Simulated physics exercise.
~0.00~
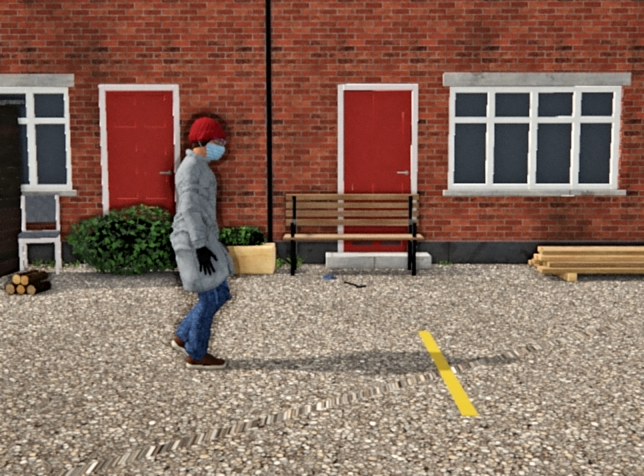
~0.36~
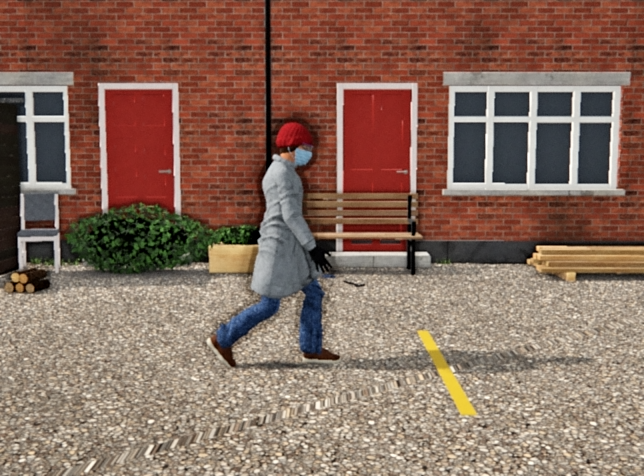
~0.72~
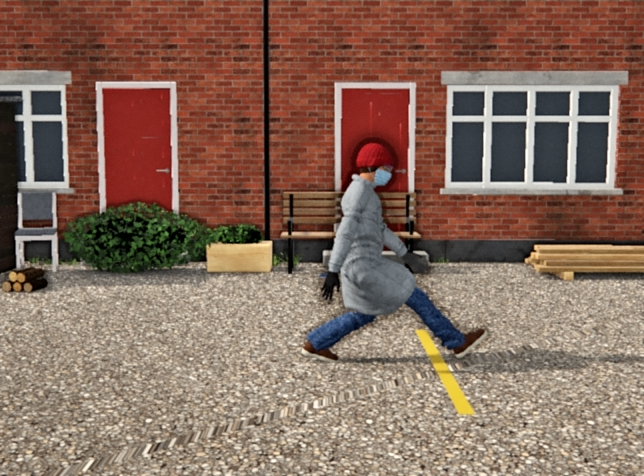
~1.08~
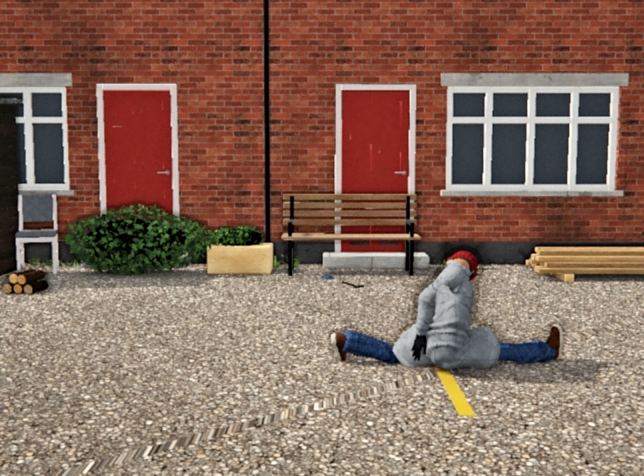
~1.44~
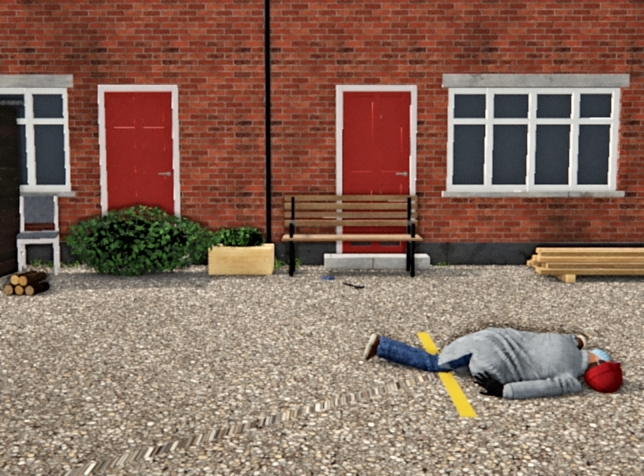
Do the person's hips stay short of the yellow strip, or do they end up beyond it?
The hips end up beyond the yellow strip, with the person lying on the gravel and the lower legs trailing back across it.
